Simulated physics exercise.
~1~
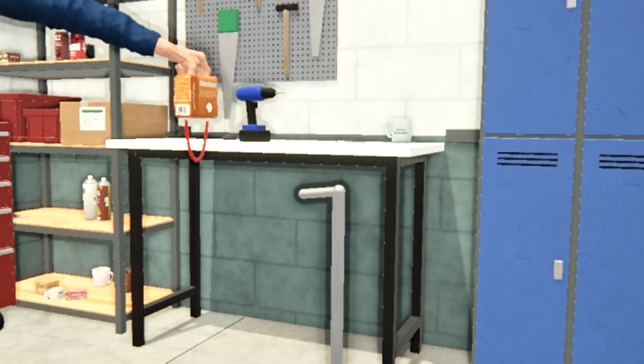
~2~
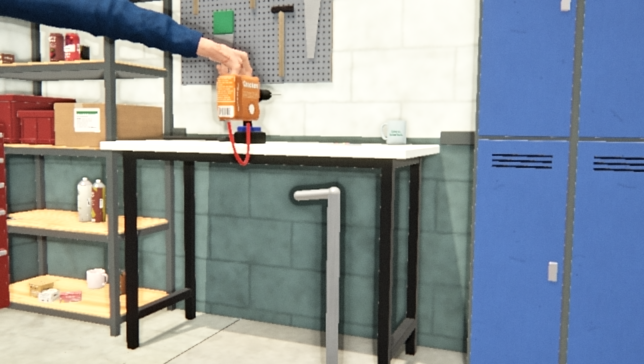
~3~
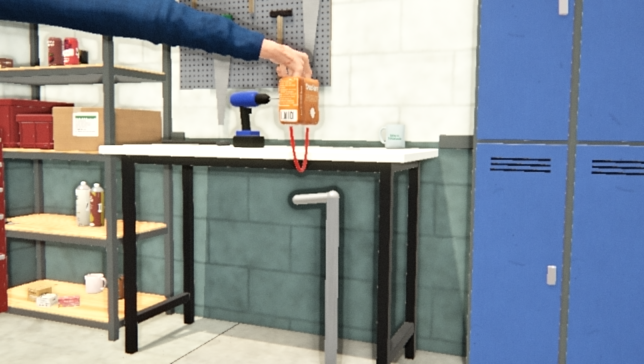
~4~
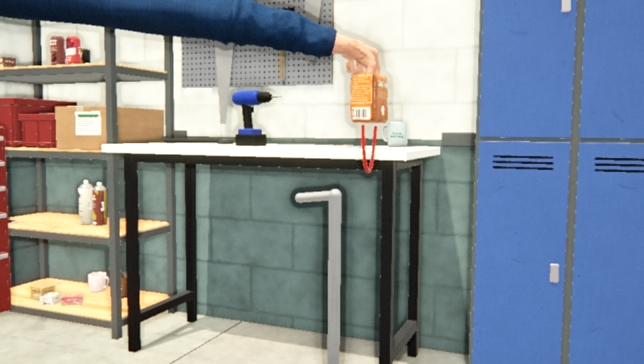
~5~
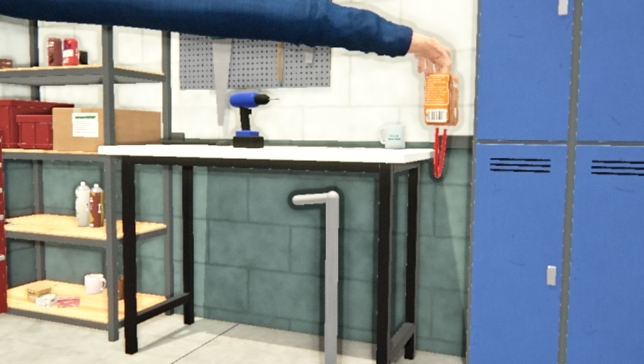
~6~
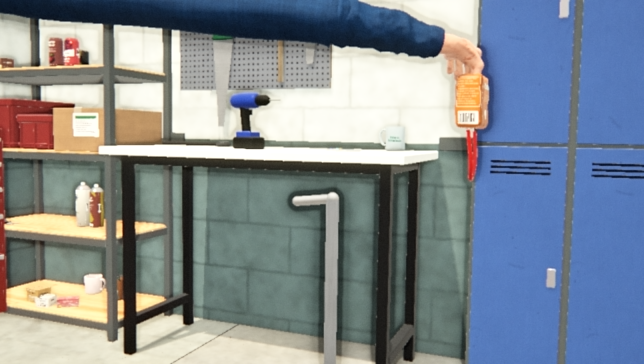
In a workshop with shelves and blue lockers, a hand in a blue sleeve carried an orange pouch with a dangling red loop rightward above a workbench, passing over a hooked grey post without catching and ending up in front of the lockers.
